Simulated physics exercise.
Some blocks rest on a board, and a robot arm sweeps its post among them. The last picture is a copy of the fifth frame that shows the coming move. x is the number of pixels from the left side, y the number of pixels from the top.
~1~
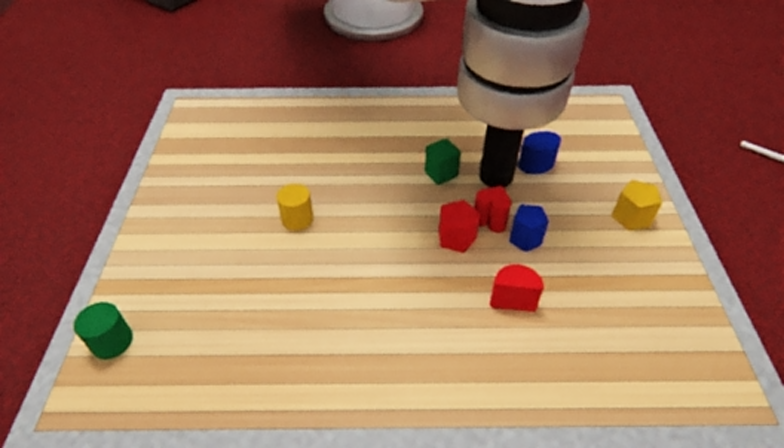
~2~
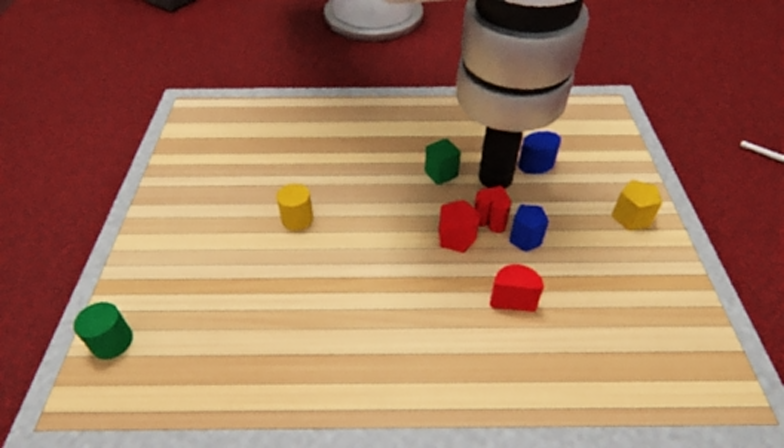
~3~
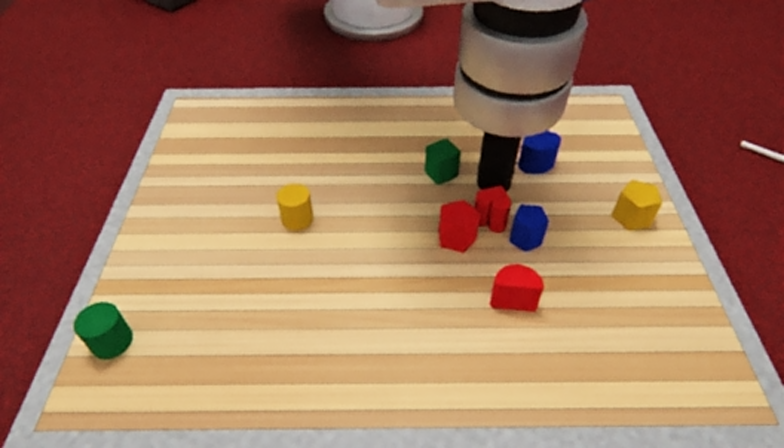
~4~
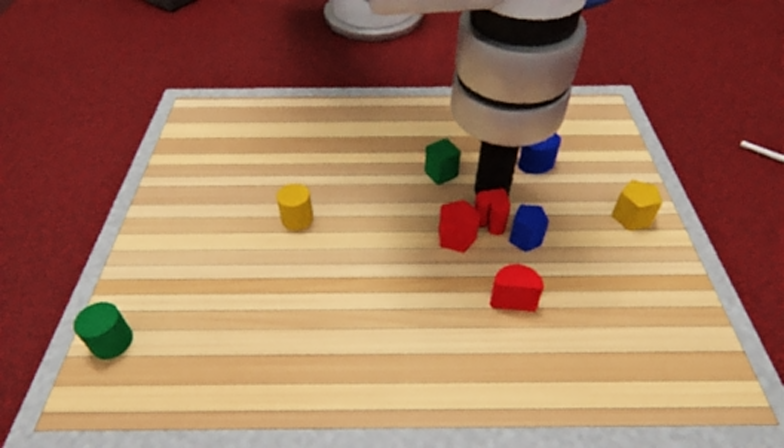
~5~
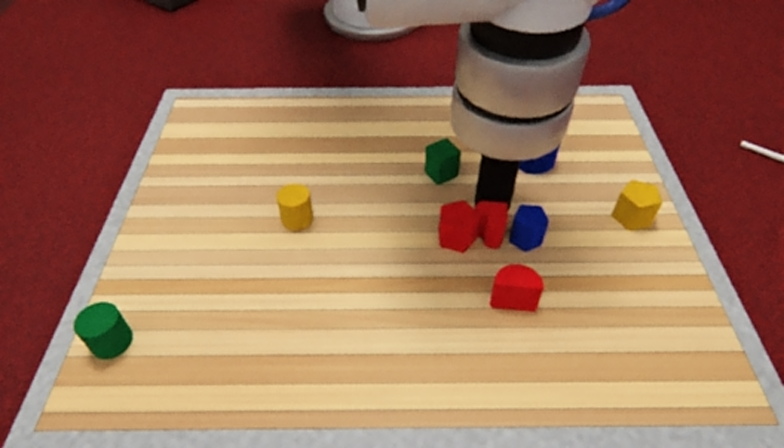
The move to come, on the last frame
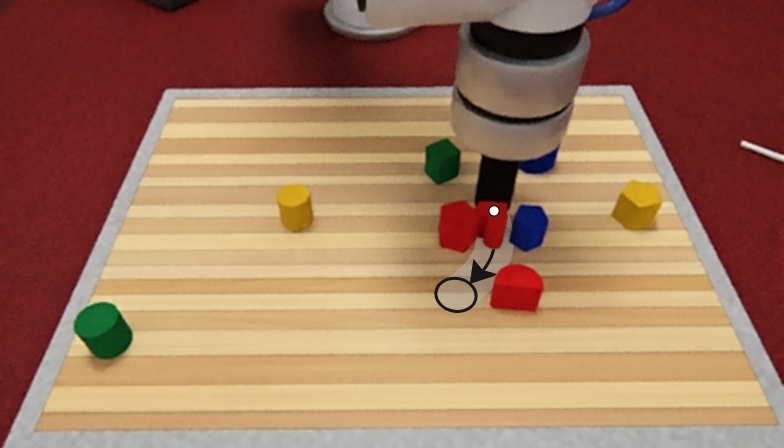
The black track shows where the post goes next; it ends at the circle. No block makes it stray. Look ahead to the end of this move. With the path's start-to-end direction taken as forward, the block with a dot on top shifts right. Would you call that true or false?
The statement is incorrect.
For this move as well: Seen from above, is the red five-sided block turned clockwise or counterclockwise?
From overhead, the rotation is clockwise.
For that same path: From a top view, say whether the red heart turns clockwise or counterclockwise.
Counterclockwise rotation.
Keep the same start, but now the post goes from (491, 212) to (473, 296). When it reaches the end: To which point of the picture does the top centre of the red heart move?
By then it is at (489, 303).
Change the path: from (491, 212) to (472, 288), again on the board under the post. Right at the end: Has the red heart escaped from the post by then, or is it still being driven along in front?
The block sits ahead of the post.
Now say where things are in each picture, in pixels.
In the first frame, post's lower end (496, 178); red five-sided block (459, 214); red heart (495, 196); red D-shaped block (519, 277); blue five-sided block (532, 215).
In the second frame, post (495, 179); blocks still.
In the third frame, post (493, 184); blocks still.
In the fourth frame, post (492, 192); red heart (495, 198).
In the fifth frame, post (492, 205); red five-sided block (459, 214); red heart (494, 211); red D-shaped block (519, 277); blue five-sided block (532, 215).
Drawn move, from (491, 212) through (495, 241) and (483, 270) to (456, 294); the dot is on the red heart.
The first path, step by step. One third of the way, post (496, 234); red five-sided block (457, 217), turned 20° clockwise; red heart (495, 242), turned 15° clockwise; blue five-sided block (535, 218), turned 15° anticlockwise.
Two thirds of the way, post (484, 263); red five-sided block (457, 217), turned 20° clockwise; red heart (486, 275); red D-shaped block (522, 283), turned 25° anticlockwise; blue five-sided block (535, 218), turned 15° anticlockwise.
At the end, post (457, 287); red five-sided block (457, 217), turned 20° clockwise; red heart (478, 299), turned 35° anticlockwise; red D-shaped block (522, 283), turned 25° anticlockwise; blue five-sided block (535, 218), turned 15° anticlockwise.
